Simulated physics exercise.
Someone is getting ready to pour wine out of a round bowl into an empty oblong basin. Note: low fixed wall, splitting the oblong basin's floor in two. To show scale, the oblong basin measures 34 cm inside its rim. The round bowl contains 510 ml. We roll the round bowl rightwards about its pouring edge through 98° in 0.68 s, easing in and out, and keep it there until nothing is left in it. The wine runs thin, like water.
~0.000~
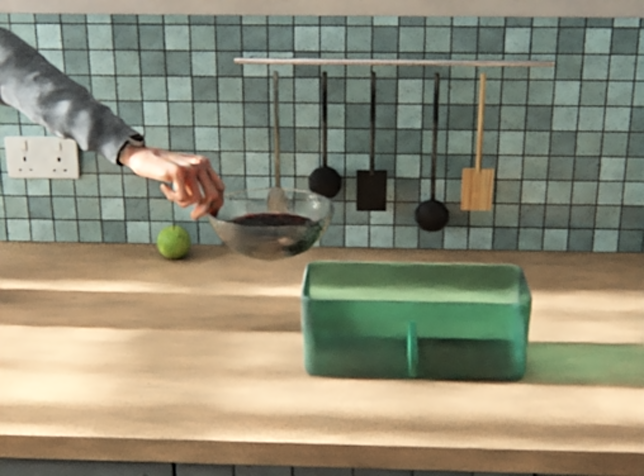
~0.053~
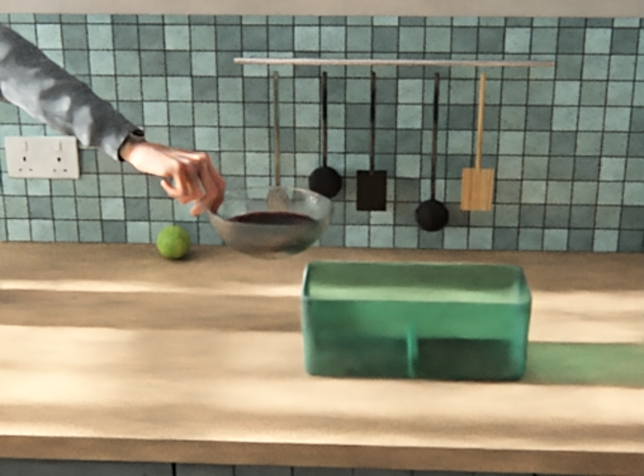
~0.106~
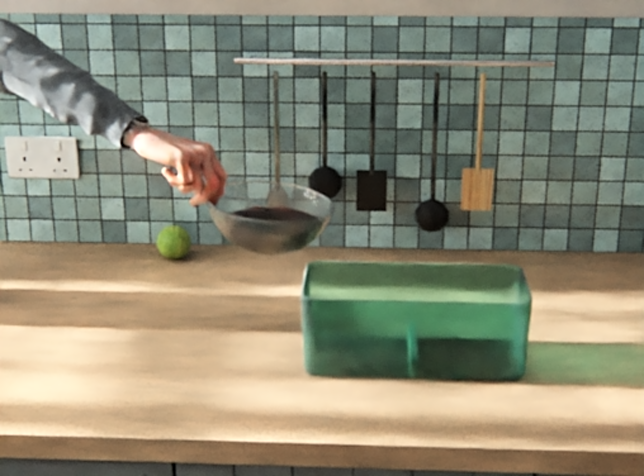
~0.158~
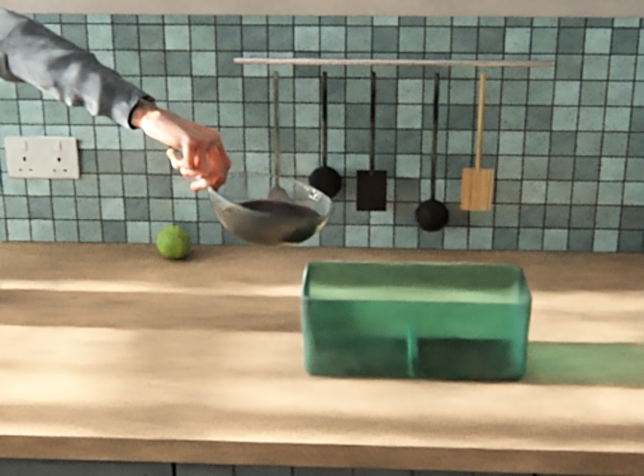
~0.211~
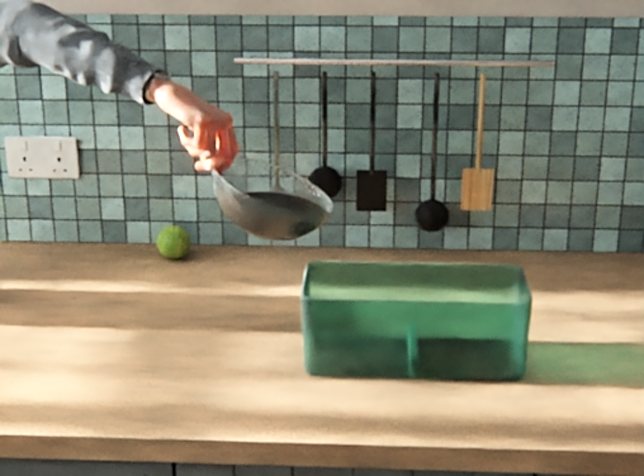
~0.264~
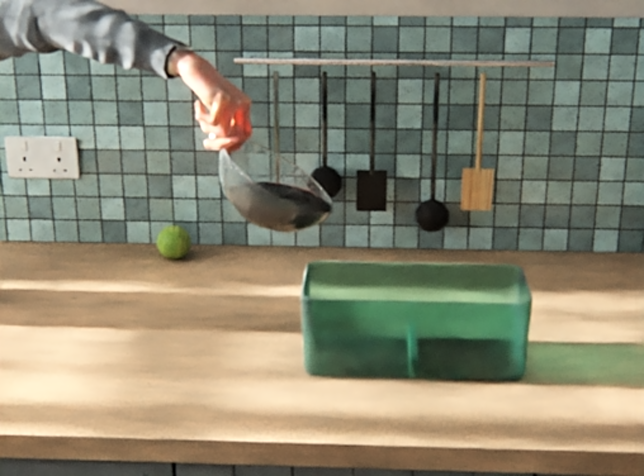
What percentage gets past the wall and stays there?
About 46 per cent.
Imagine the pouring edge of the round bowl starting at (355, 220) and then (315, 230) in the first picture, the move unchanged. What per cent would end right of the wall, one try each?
It comes to 75 per cent, and then 20 per cent.
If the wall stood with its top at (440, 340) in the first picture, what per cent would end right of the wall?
That would be about 15 in a hundred, I'd say.
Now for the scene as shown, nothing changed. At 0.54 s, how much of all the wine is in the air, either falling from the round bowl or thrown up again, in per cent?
Estimate: About 70 % of all of it.
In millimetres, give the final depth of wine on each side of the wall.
Depths at rest: Left around 10 mm, right around 10 mm.
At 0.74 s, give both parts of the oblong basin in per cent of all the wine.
Near 42 on the left, 56 on the right.
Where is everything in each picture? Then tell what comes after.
In the first picture, it leans 0°; its right rim is at (333, 210); the wine meets the walls at (220, 226) and (323, 228); the oblong basin's rim runs from (305, 280) to (527, 285); the wall's top is at (413, 340).
In the second picture, it leans 1°; its right rim is at (333, 210); the wine meets the walls at (220, 225) and (322, 227).
In the third picture, it leans 6°; its right rim is at (333, 210); the wine meets the walls at (221, 219) and (323, 224).
In the fourth picture, it leans 12°; its right rim is at (333, 210); the wine meets the walls at (222, 211) and (323, 219).
In the fifth picture, it leans 21°; its right rim is at (333, 210); the wine meets the walls at (224, 200) and (326, 213).
In the sixth picture, it leans 32°; its right rim is at (332, 210); the wine meets the walls at (229, 188) and (328, 205).
By 0.54 s the tilt is 88° and 19 per cent is still to pour, 11 is left of the wall and 0 right of it.
By 0.74 s the tilt is 98° and 0 per cent is still to pour, 41 is left of the wall and 55 right of it.
By 0.95 s the tilt is 98° and 0 per cent is still to pour, 46 is left of the wall and 47 right of it.
By 1.18 s the tilt is 98° and 0 per cent is still to pour, 50 is left of the wall and 46 right of it.
At rest 50 per cent lies left of the wall, 46 right of it and 4 outside.
